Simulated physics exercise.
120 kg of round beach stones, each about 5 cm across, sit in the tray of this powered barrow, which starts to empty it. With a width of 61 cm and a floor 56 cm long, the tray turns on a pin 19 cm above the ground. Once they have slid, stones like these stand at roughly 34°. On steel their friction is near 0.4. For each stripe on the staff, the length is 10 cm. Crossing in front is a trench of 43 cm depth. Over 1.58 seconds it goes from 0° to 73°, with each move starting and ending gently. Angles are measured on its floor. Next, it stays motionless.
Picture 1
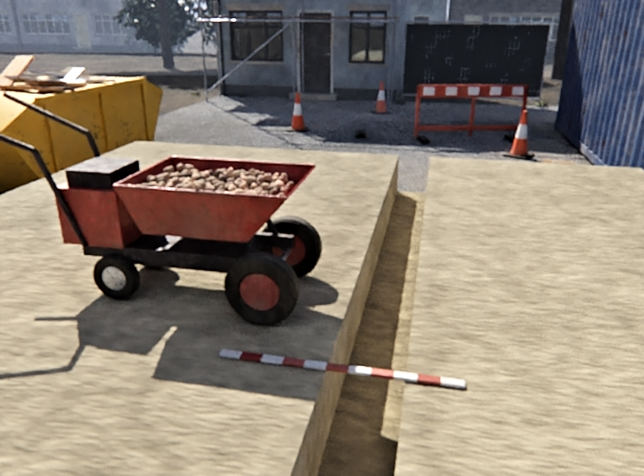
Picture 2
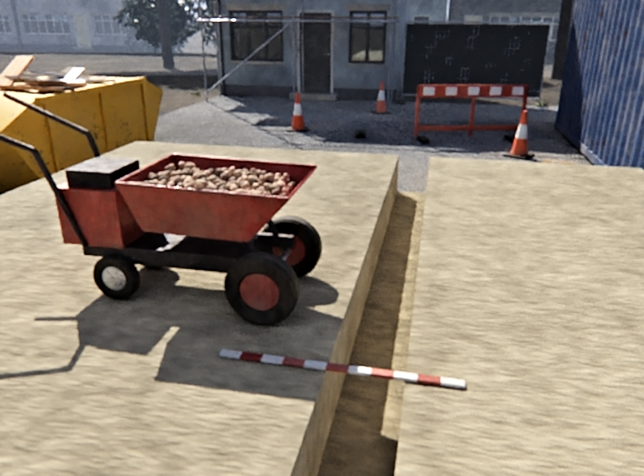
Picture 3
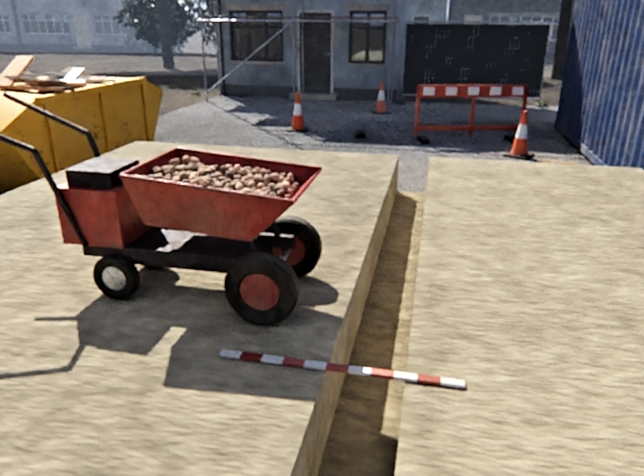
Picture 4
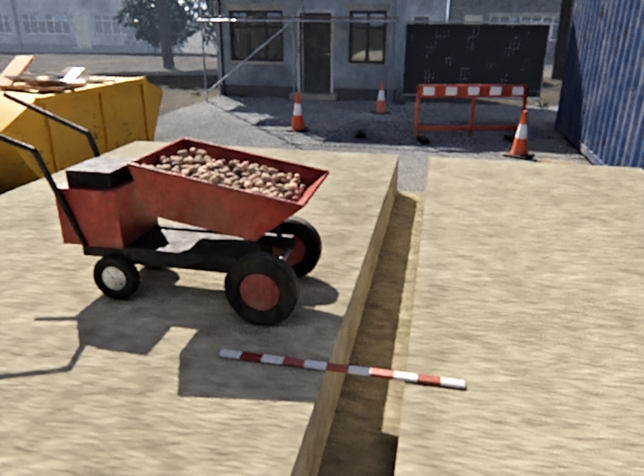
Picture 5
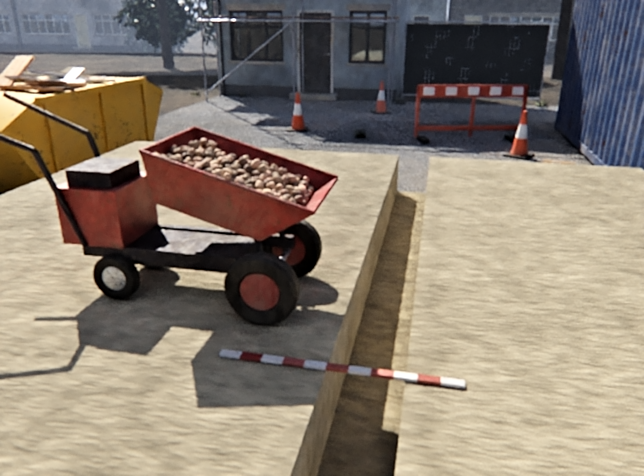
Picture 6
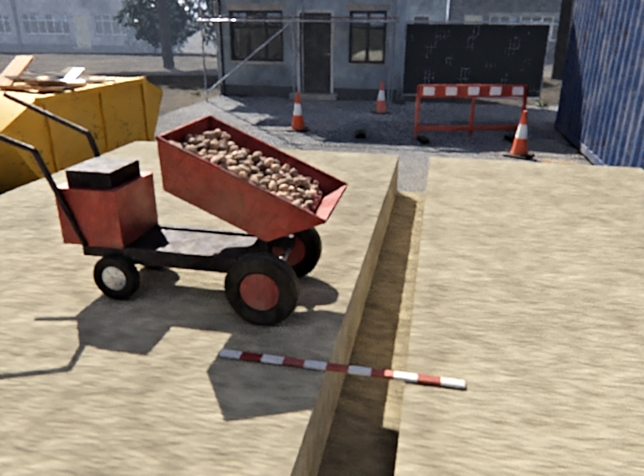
A red powered barrow loaded with brownish stones stood still beside a narrow trench, and its tray slowly tilted up at the back, leaning toward the right while the stones stayed heaped inside.
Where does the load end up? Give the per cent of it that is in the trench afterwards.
Some 57 per cent of it.
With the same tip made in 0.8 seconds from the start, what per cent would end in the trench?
My guess is near 45 percent.
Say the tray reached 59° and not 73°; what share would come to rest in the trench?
About 70%.
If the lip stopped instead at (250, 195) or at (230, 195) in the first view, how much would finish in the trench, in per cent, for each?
Some 100 and some 95 per cent, in that order.
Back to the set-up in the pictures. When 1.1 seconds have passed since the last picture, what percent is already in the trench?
By then, around 40 percent.
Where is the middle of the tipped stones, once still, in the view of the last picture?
I'd point somewhere around (404, 361).
Then, 0.6 s after the last picture the floor is at 61°, 96 % in the tray, 4 % in the trench; the foremost stones are at (394, 267).
Then, 1.1 s after the last picture the floor is at 73°, 24 % in the tray, 41 % in the trench, 36 % past the trench; the foremost stones are at (532, 320).
Then, 1.4 s after the last picture the floor is at 73°, 4 % in the tray, 53 % in the trench, 44 % past the trench; the foremost stones are at (617, 342).
Then, 3.4 s after the last picture the floor is at 73°, 0 % in the tray, 57 % in the trench, 43 % past the trench; the foremost stones are past the picture's edge.
